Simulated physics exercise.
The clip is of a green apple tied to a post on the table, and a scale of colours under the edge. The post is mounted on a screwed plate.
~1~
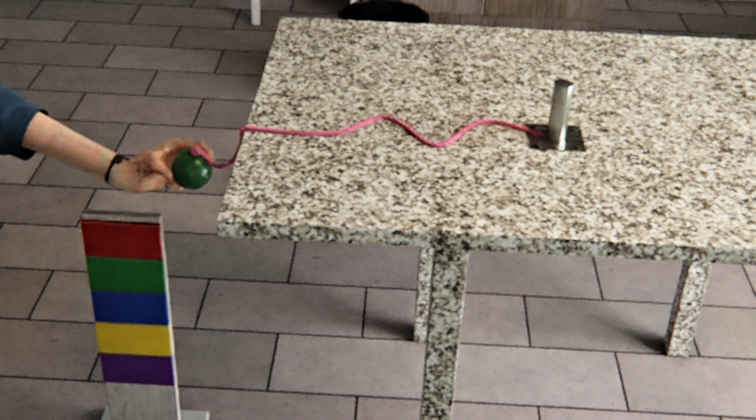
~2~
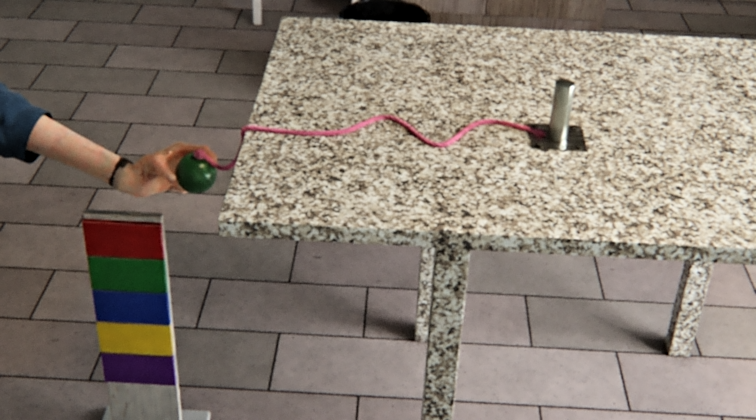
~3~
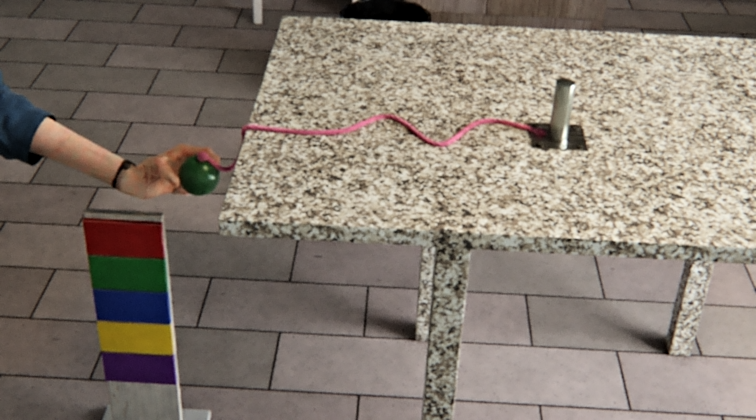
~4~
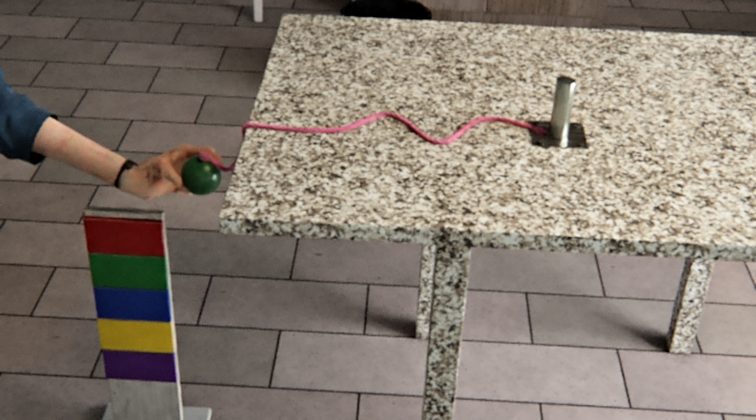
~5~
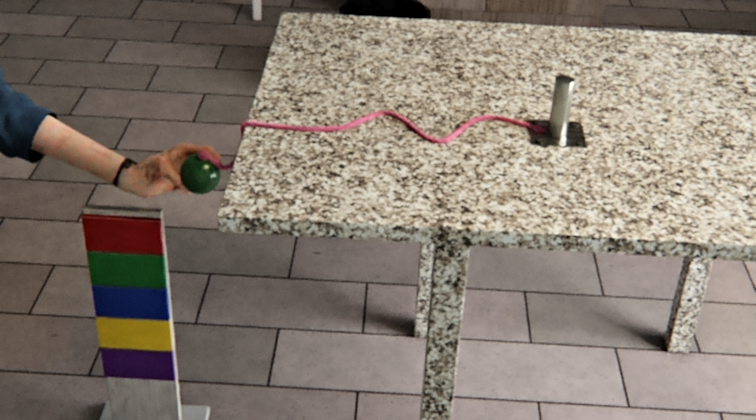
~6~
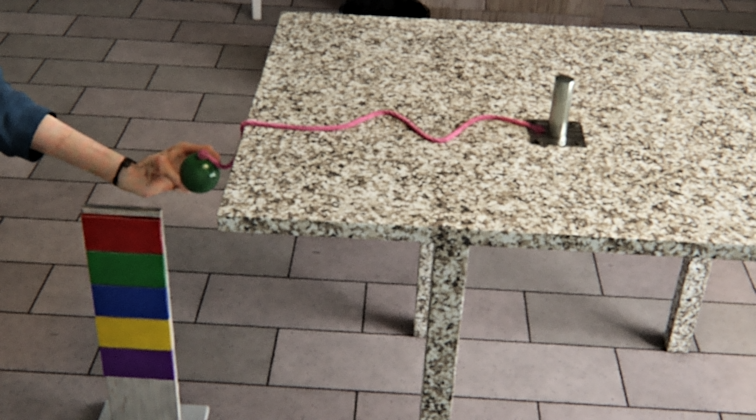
A hand holding a green ball on a pink cord shifts slightly right beside a speckled table, above a colour-striped stand.
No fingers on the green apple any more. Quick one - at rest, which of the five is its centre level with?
At green.
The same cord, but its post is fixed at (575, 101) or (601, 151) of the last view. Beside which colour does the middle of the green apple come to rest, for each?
Try one - red; try two - red.
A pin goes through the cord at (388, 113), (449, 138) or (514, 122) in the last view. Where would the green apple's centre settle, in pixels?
Estimated spots in sequence: (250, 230), (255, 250), (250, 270).
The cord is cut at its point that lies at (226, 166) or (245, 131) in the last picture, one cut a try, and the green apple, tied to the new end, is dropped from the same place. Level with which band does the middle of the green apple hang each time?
Cut one gives red; cut two gives no band.
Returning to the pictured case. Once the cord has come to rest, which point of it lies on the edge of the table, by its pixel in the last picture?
Look close to (313, 129) - that's the one.
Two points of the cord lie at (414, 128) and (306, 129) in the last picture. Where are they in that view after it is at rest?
They end up at (370, 123) and (246, 132).
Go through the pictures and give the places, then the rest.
In the first frame, green apple (192, 169); red (122, 242); green (126, 276); blue (130, 309); yellow (133, 340); purple (137, 371).
In the second frame, green apple (196, 173); cord through (504, 123) (448, 144) (398, 120) (330, 133) (248, 132).
In the third frame, green apple (199, 175).
In the fourth frame, green apple (201, 175); cord through (505, 121) (449, 141) (399, 117) (331, 130) (249, 129).
In the fifth frame, green apple (200, 174).
In the sixth frame, green apple (200, 173); cord through (503, 119) (447, 139) (397, 116) (329, 128) (247, 127).
Soon after, apple near (222, 257); level with green.
Then, apple near (285, 265); level with green.
Further on, apple near (257, 271); level with green.
At rest, apple near (247, 271); level with green. At green.
